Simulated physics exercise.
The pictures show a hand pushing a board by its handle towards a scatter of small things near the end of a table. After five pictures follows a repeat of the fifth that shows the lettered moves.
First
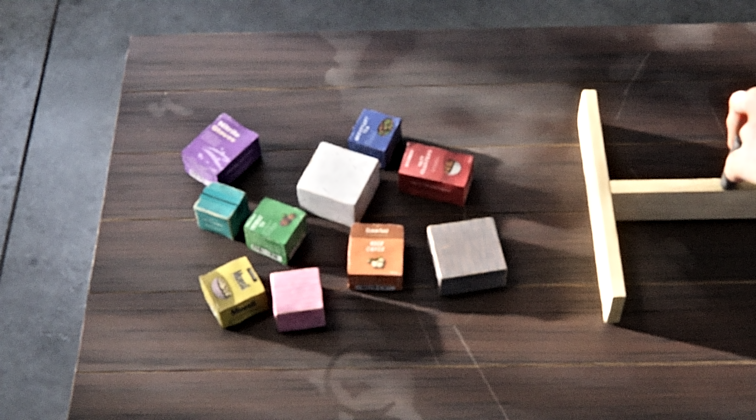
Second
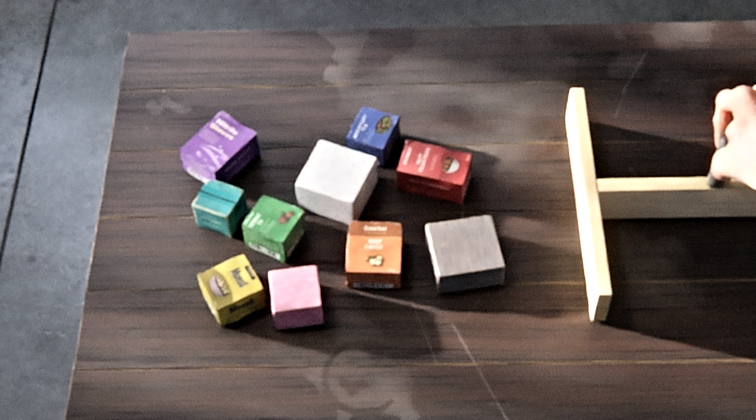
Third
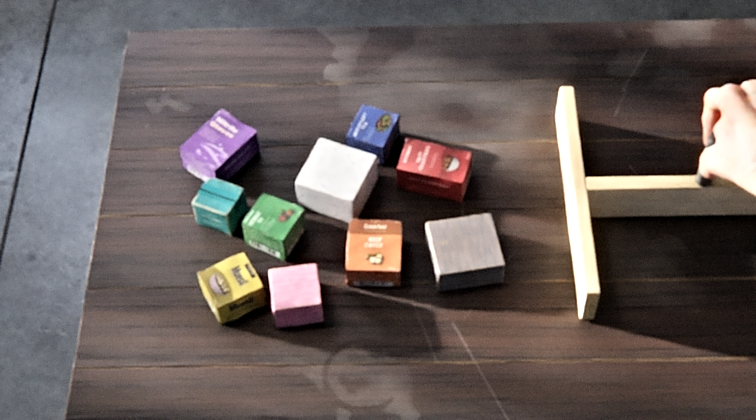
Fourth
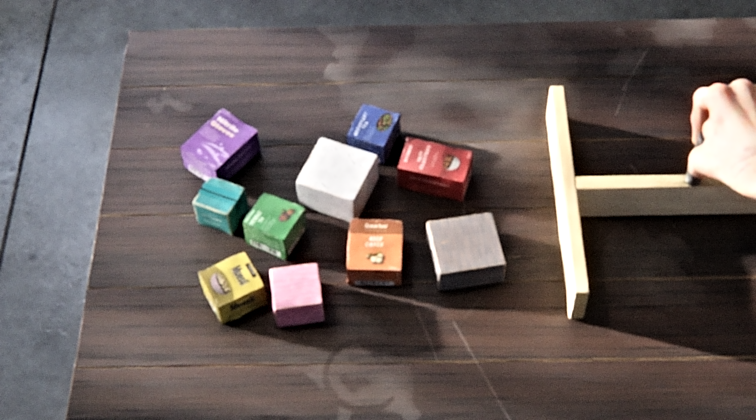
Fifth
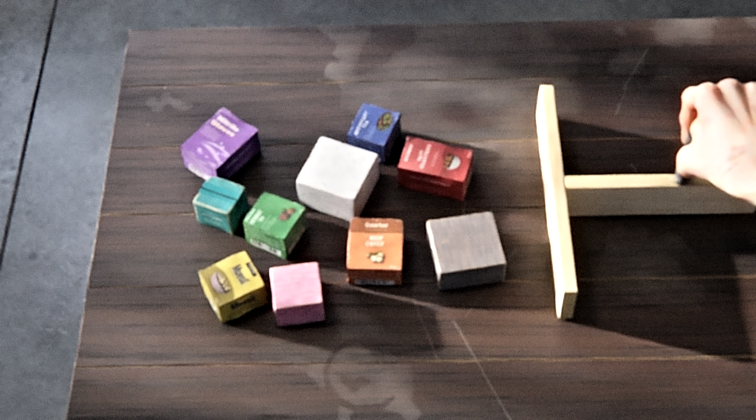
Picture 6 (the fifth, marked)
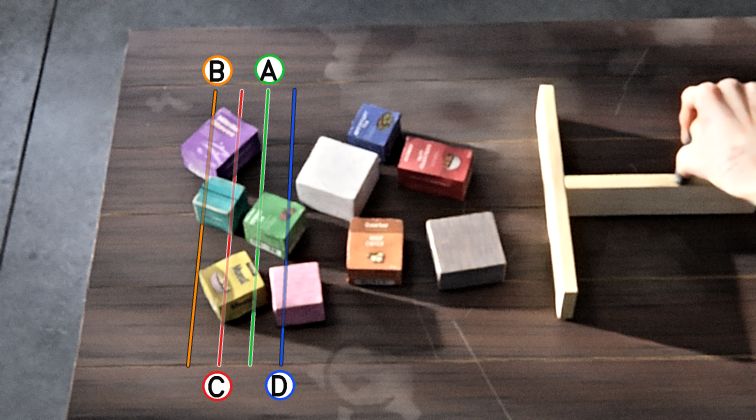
Wooden board on a handle, pushed by a hand, sliding slowly left across a dark table toward scattered colourful boxes and blocks.
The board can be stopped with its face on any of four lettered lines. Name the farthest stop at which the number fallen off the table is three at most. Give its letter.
No farther than B.
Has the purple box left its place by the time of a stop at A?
Yes.
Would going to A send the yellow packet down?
No.
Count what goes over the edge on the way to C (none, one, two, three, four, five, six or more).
In all, two.
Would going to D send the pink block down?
No.
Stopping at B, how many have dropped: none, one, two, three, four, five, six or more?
Two.
On the marked copy, A at (260, 216); B at (203, 217); C at (231, 217); D at (288, 216).
Following B. Soon after the start, board (430, 184); yellow packet (226, 290); pink block (286, 298).
Later, board (303, 187); turquoise box (140, 195); green packet (152, 238).
In the end, board (202, 188); turquoise box over the edge; green packet over the edge; two fallen.
As for the rest, A is within the limit but short; C is within the limit but short; D is within the limit but short.
